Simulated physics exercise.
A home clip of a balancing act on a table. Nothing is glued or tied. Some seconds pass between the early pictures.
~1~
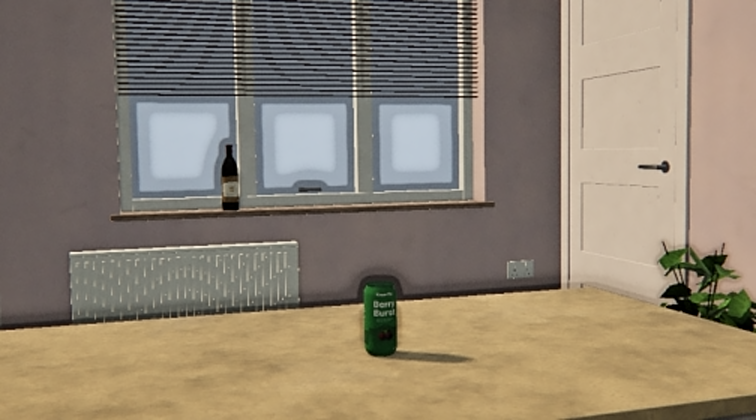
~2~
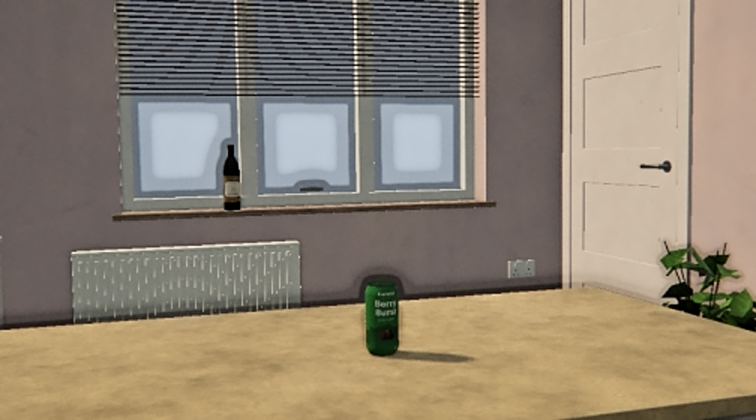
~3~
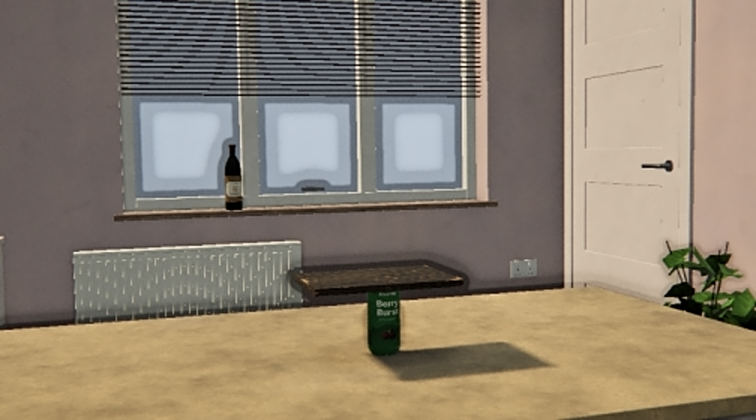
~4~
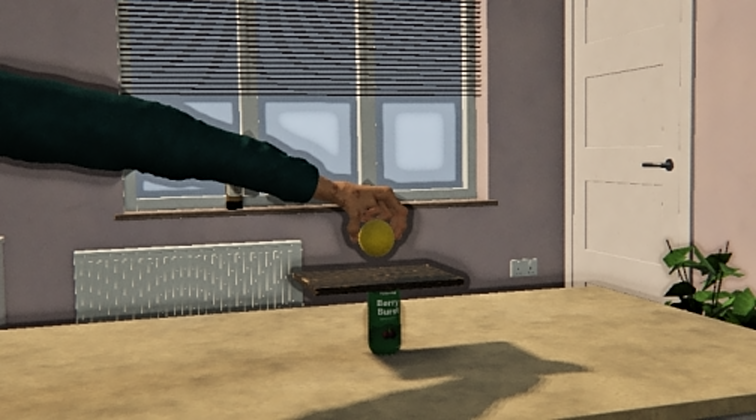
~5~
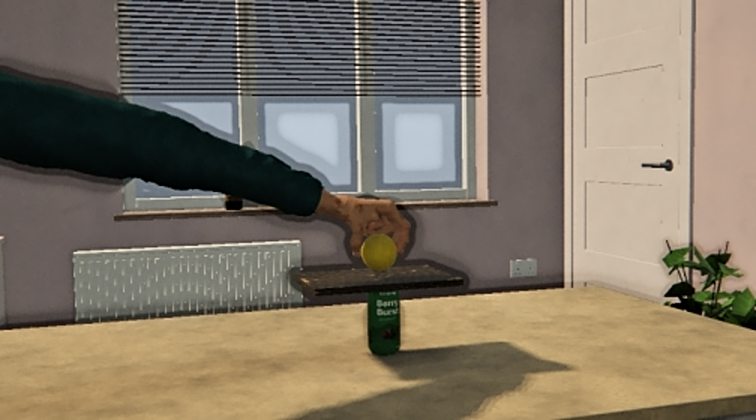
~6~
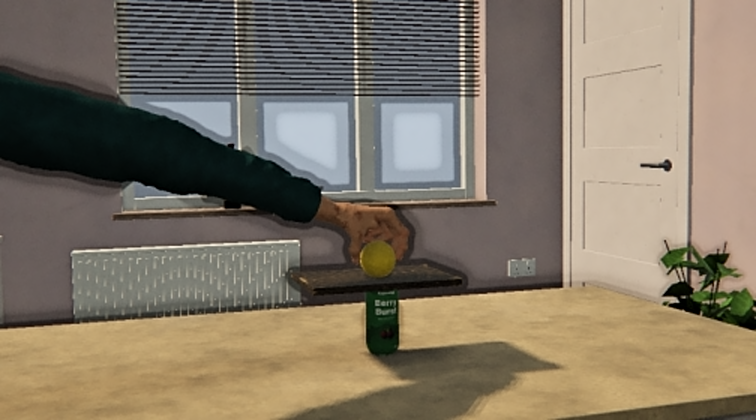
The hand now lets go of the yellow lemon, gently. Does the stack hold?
Here the stack holds.
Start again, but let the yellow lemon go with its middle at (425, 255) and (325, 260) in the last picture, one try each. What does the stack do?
In the first case it keeps its balance; in the second case it loses its balance.
Then, 0.20 s later than the last frame, all is still.
Then, 0.40 s later than the last frame, yellow lemon resting near (378, 259).
Then, 1.00 s later than the last frame, yellow lemon resting near (377, 259).
When it is over, all 3 as before. End places, in pixels of the last picture, yellow lemon near (377, 259). The stack stays up.
